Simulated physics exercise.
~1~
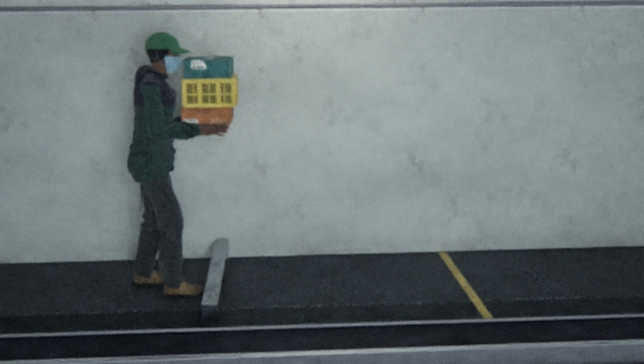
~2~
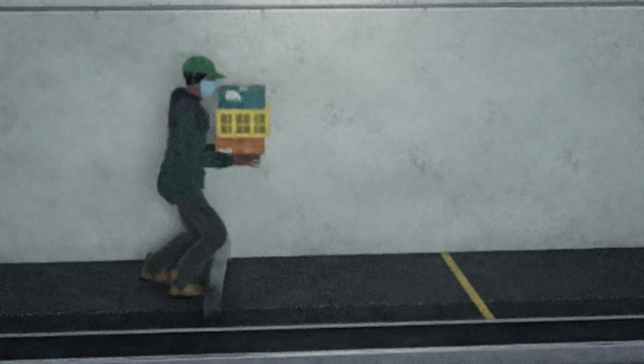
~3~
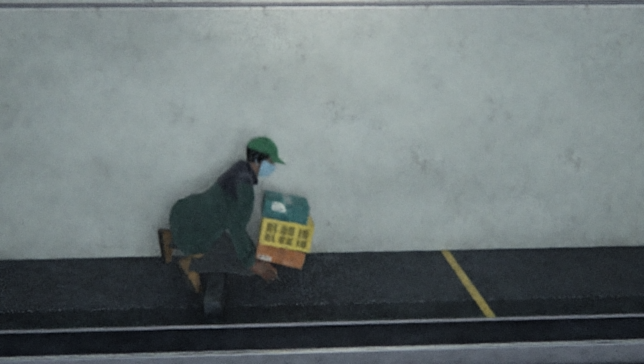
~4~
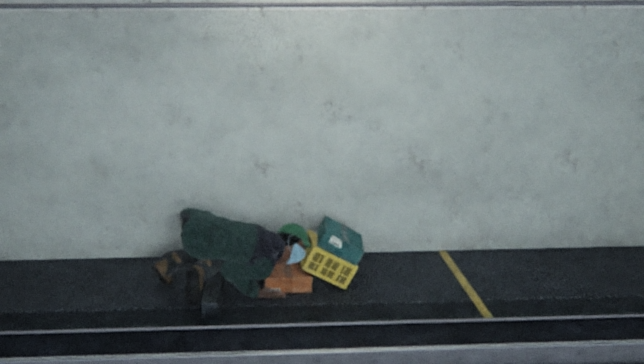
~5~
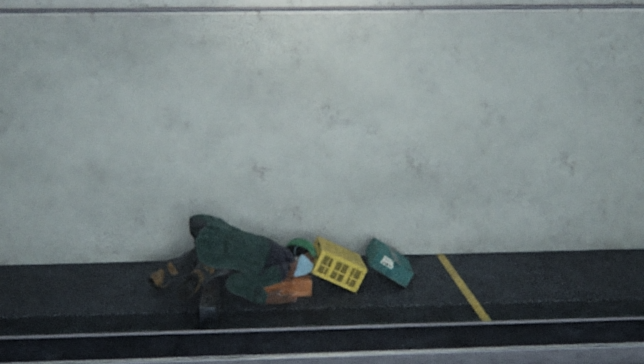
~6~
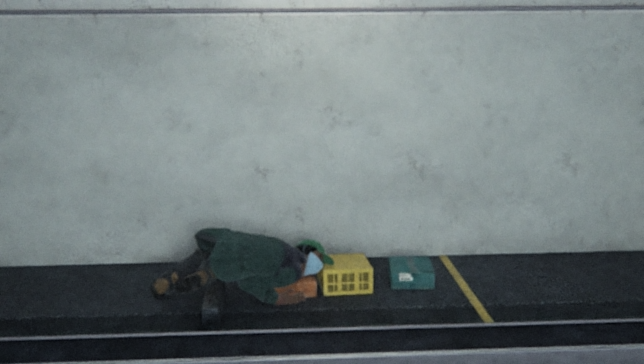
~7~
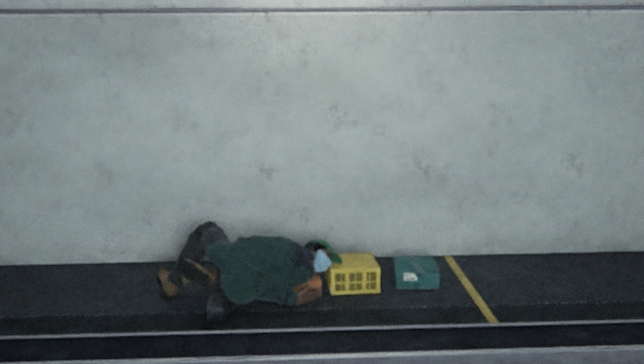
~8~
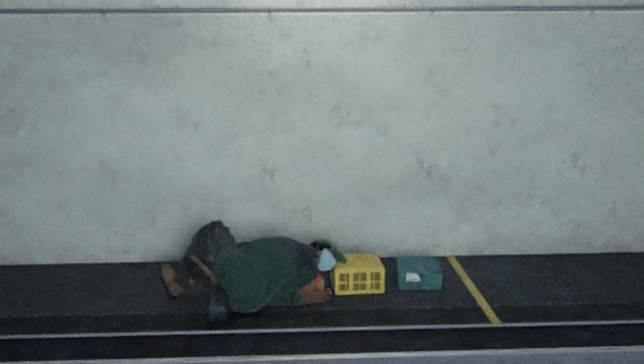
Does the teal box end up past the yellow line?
No, the teal box comes to rest just to the left of the yellow line, on the near side of it.
A limp figure in a green cap, holding three stacked boxes, folded at the knees and pitched forward to the right onto the dark floor; the boxes slid apart, and everything settled short of the yellow line, the teal box closest to it.
